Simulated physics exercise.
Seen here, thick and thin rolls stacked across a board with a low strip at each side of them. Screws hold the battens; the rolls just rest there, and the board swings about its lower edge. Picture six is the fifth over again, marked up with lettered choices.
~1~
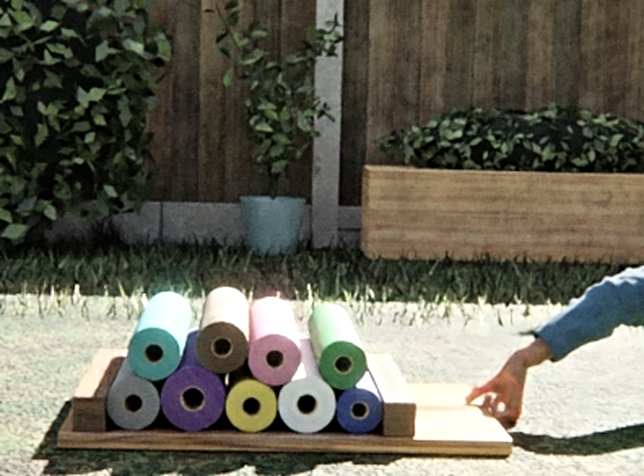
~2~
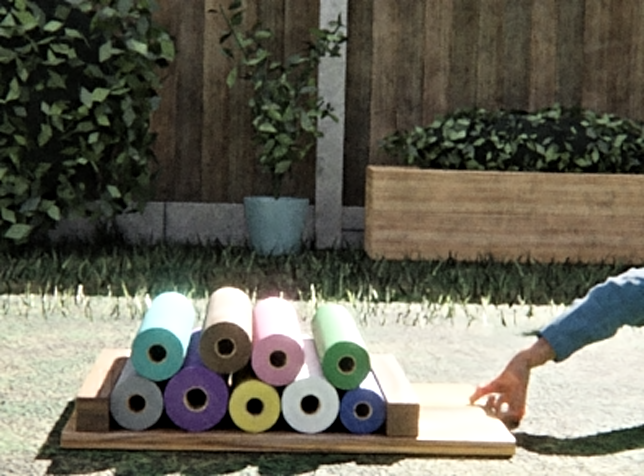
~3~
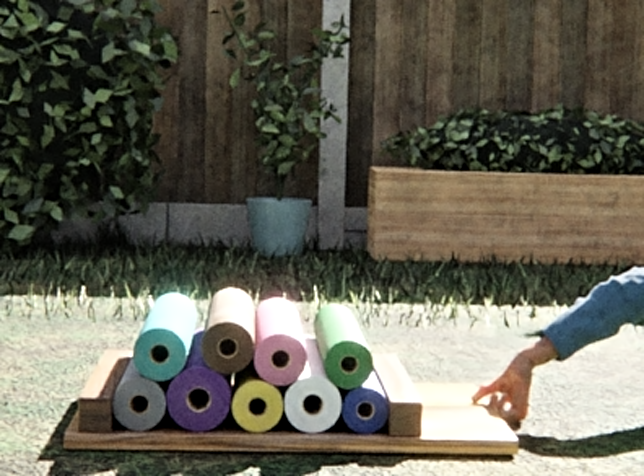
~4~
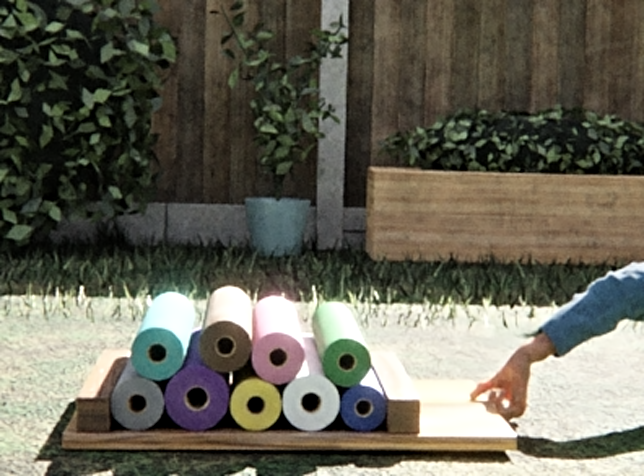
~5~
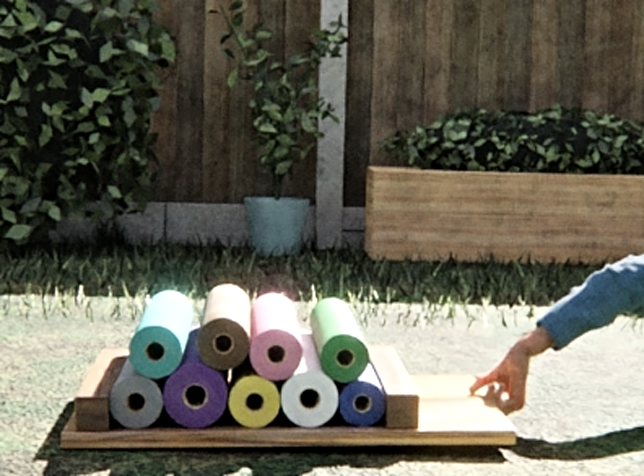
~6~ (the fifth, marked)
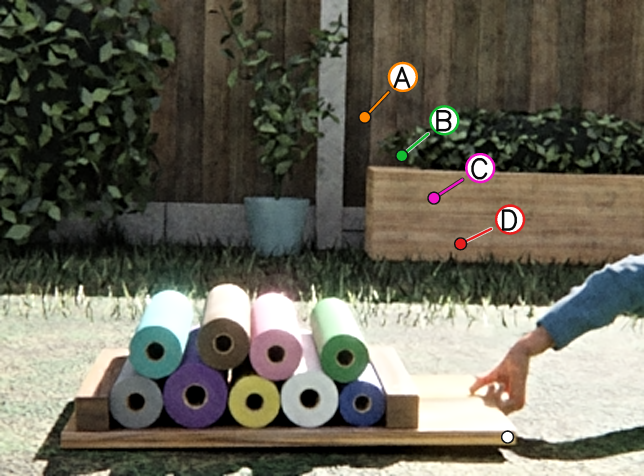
At first, nine coloured rolls lie stacked in two rows on a wooden board between low strips, while a hand at the right touches the board's end. The view shifts very slightly, and the rolls stay in place as the hand lifts a little from the board.
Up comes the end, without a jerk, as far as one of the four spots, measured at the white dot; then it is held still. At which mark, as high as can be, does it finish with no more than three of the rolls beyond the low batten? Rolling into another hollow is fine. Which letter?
Lift it to C and no more.
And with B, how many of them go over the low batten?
The count is four.
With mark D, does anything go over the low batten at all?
Yes.
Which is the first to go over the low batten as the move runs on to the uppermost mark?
It is the turquoise one.
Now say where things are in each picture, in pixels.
In the first frame, yellow roll (252, 406); white roll (307, 404); blue roll (359, 410).
In the second frame, blue roll (363, 411); pink roll (278, 359).
In the third frame, board (289, 397); blue roll (365, 410); green roll (349, 364).
In the fourth frame, board (287, 395); grey roll (138, 404); purple roll (197, 398).
In the fifth frame, board (286, 392); grey roll (136, 402); purple roll (195, 396).
On the marked copy, A at (365, 117); B at (402, 156); C at (434, 198); D at (460, 244); the white dot at (507, 437).
Following C. Soon after the start, board at 19°.
Later, board at 34°.
In the end, board at 34°, three over the low batten (pink, brown, turquoise).
As for the rest, A four over the low batten (pink, brown, turquoise, green); B four over the low batten (pink, brown, turquoise, green); D three over the low batten (pink, brown, turquoise).
